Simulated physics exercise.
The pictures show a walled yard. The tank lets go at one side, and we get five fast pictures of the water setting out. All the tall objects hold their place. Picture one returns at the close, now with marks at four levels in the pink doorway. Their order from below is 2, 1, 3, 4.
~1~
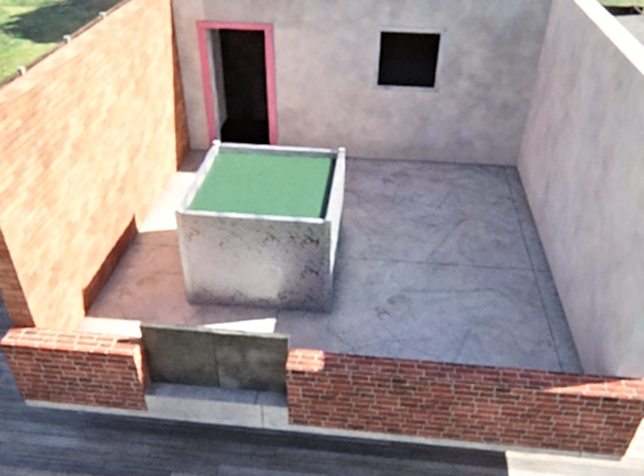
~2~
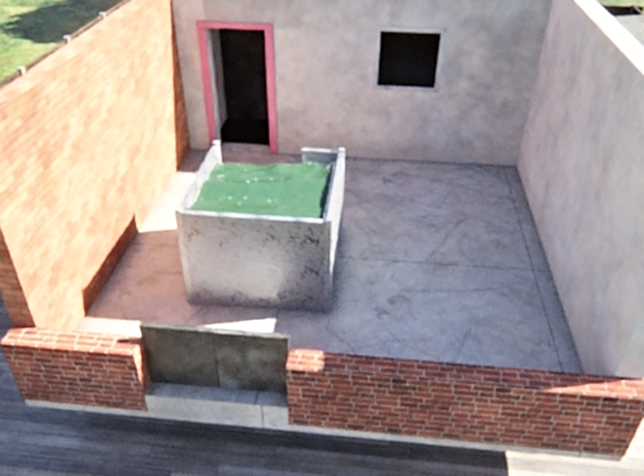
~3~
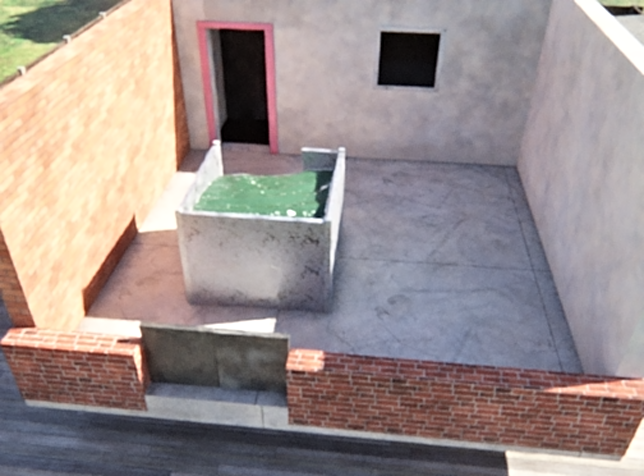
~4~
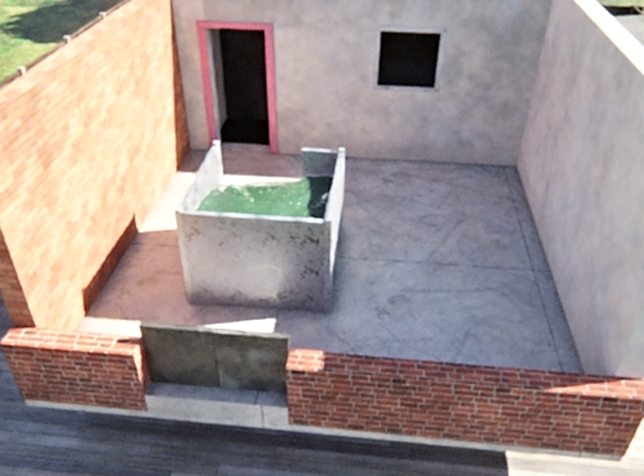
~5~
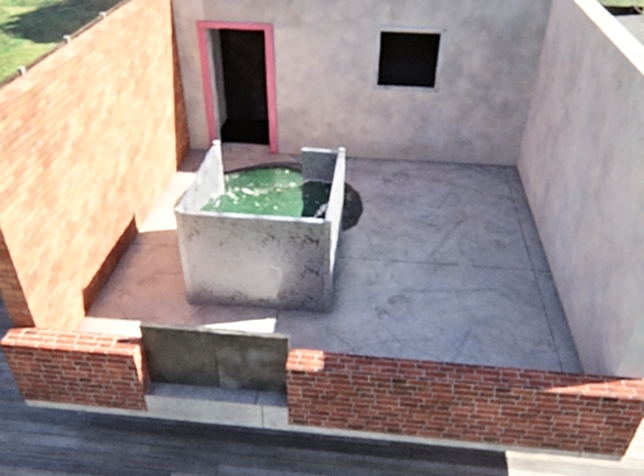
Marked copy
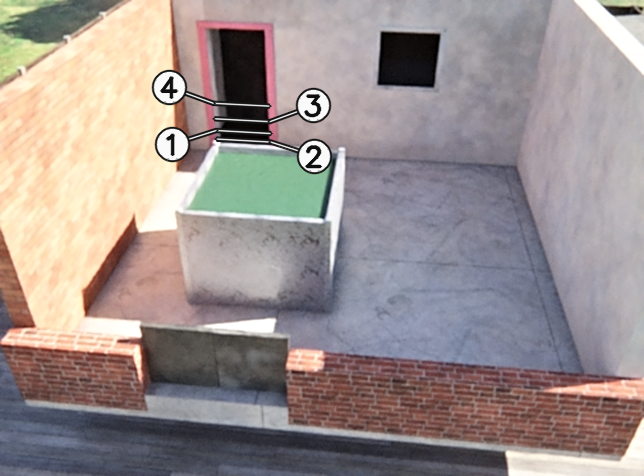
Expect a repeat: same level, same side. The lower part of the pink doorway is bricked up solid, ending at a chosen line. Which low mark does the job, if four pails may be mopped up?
It is 3.
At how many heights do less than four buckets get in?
Two.
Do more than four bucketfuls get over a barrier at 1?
Yes.
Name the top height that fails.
Here it is height 1.
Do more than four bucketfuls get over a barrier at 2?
Yes, that goes wrong.
On the marked copy, 1 at (243, 131); 2 at (243, 140); 3 at (242, 120); 4 at (241, 104); from the bottom up 2, 1, 3, 4.
For height 1, about 11 bucketfuls get in.
For height 2, dozens of bucketfuls pour in.
For height 3, a splash gets over, under a bucket.
For height 4, nothing gets over.
